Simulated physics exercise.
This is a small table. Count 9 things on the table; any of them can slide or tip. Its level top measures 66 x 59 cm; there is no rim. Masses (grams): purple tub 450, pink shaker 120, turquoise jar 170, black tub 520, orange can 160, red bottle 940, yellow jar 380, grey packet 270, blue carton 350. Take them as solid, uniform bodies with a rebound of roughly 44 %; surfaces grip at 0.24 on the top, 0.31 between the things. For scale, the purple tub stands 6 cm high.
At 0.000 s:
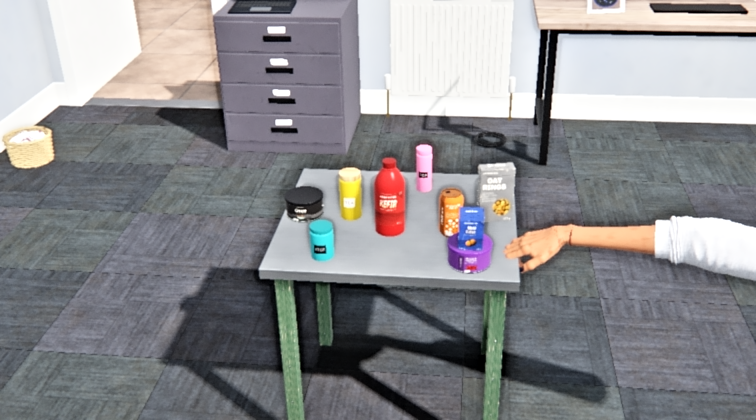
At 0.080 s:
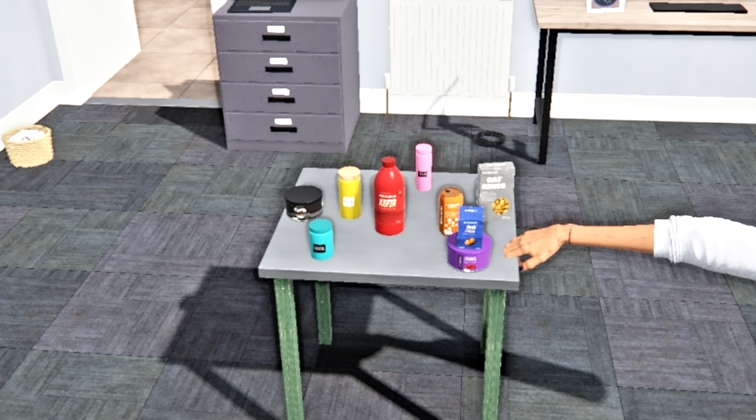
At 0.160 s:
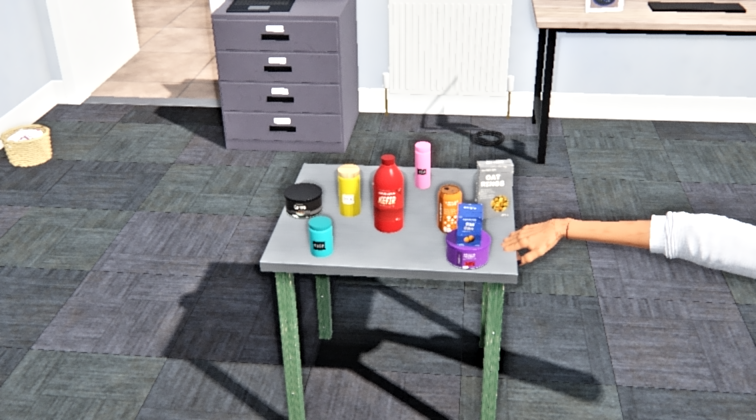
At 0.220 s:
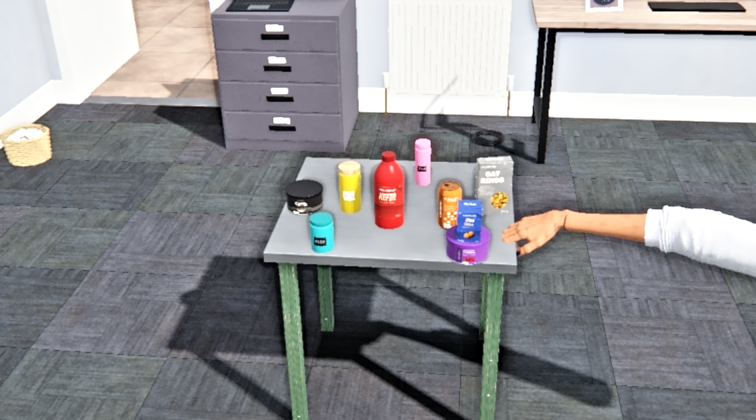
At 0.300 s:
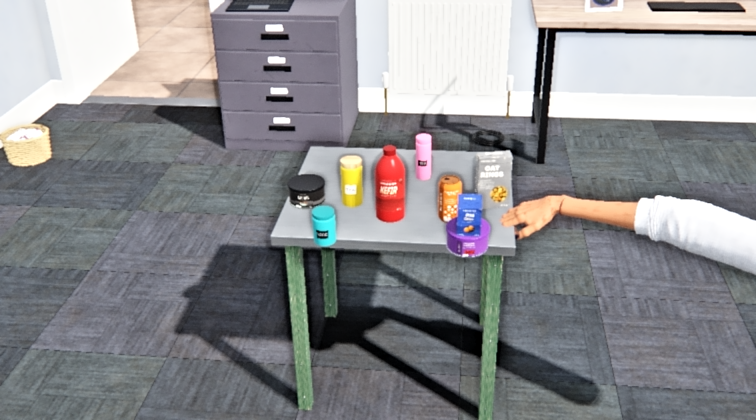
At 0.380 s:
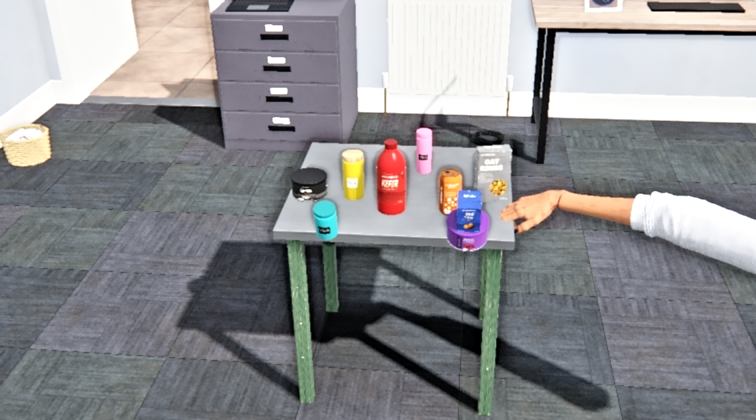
In this clip, a hand rests at the right side of a small table crowded with colourful containers as the table slides a short way back toward the wall, and the containers lag behind, ending up closer to its front edge.
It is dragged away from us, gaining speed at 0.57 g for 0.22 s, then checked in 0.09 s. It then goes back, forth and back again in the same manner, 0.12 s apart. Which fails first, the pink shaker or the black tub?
The first of the two, the pink shaker.
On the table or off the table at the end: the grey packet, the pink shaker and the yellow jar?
The grey packet is still on the table; the pink shaker finishes off the table; the yellow jar is still on the table.
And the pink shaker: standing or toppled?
The pink shaker falls over.
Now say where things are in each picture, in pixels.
The first frame shows pink shaker (424, 169); black tub (304, 204).
The second frame shows orange can (450, 213); red bottle (389, 195).
The third frame shows table 3 cm from its start; blue carton (469, 225) moved 2 cm; yellow jar (349, 191) moved 2 cm.
The fourth frame shows table 7 cm from its start; blue carton (469, 221) moved 4 cm; purple tub (468, 244) moved 4 cm.
The fifth frame shows table 16 cm from its start; blue carton (469, 215) off the table; turquoise jar (324, 226) off the table.
The sixth frame shows table 19 cm from its start; pink shaker (424, 151) moved 8 cm; black tub (309, 185) moved 8 cm.
After 0.78 s, pink shaker now off the table; black tub moved 11 cm near (309, 185); orange can moved 11 cm.
After 1.38 s, table 19 cm from its start; purple tub, turquoise jar and blue carton now off the table; pink shaker on its side near (425, 154); black tub moved 4 cm near (316, 169).
After 1.78 s, pink shaker now off the table; black tub moved 12 cm near (310, 183); orange can moved 12 cm.
In the end (2.3 s), off the table, purple tub, pink shaker, turquoise jar and blue carton; not toppled but over 5 cm from the start, black tub, orange can, red bottle, yellow jar and grey packet. At the end, from the last picture's camera, black tub near (310, 183). Pink shaker went at 1.02 s; black tub was never lost.
